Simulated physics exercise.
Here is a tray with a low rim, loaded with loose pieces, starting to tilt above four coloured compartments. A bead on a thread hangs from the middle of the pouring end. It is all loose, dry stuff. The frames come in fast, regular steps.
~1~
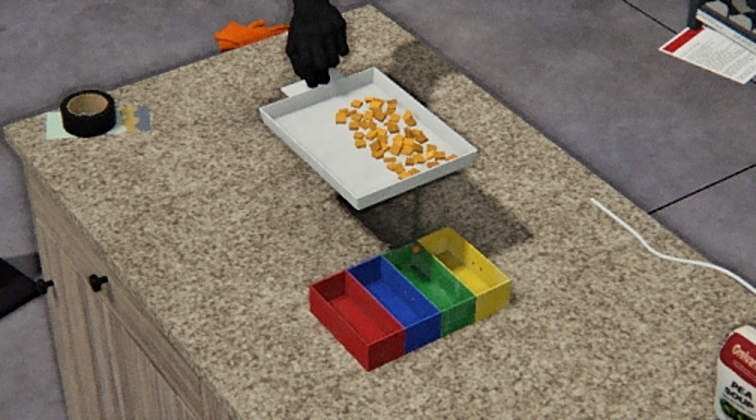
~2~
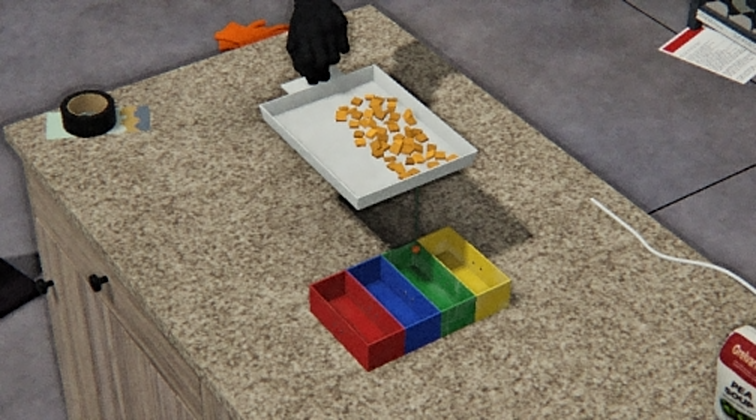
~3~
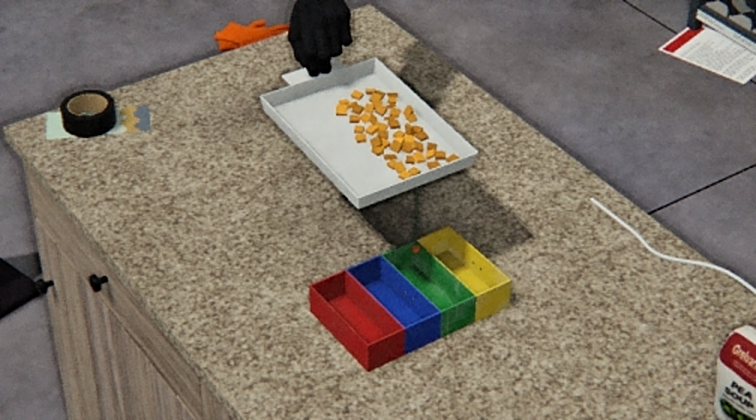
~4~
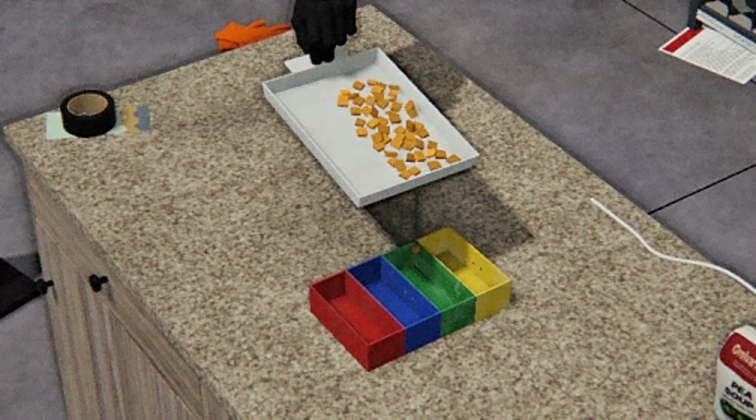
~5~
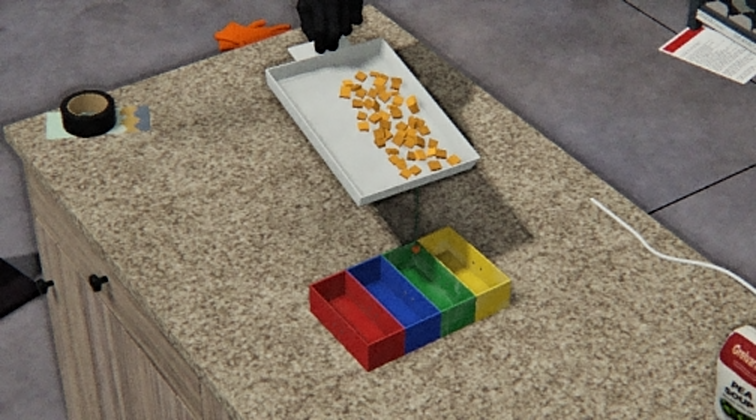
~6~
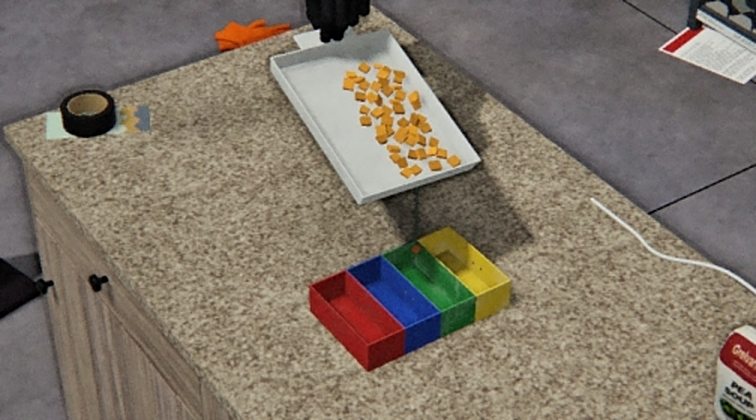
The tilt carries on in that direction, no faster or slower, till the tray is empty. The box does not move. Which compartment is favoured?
Fullest: The yellow cell.
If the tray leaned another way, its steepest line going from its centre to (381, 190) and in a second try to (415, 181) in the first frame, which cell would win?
First that blue cell, then that yellow cell.
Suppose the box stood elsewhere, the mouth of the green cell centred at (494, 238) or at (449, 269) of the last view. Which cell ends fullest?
The first try: Blue. The second: The cell in yellow.
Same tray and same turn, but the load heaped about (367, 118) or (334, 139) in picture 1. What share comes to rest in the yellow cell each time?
Roughly 60 per cent, and 50 per cent.
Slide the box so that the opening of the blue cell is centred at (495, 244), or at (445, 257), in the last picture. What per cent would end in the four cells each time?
Near 90 % and 100 %.
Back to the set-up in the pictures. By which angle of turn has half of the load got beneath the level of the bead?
Near 115 degrees.
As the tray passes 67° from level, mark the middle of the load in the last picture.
Close to (443, 148).
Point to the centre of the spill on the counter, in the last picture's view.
Around (509, 272).
Soon, tray tipped steeply; all on the tray.
A while on, tray tipped past a quarter turn; about half on the tray; a small part in the yellow cell; a stray few in the green cell; about a quarter falling or outside the box.
Towards the end, tray tipped past a quarter turn; about half in the yellow cell; a small part in the green cell; about a third falling or outside the box.
Finally, tray tipped past a quarter turn; about half in the yellow cell; a small part in the green cell; none in the red cell; none in the blue cell; about a third outside the box.
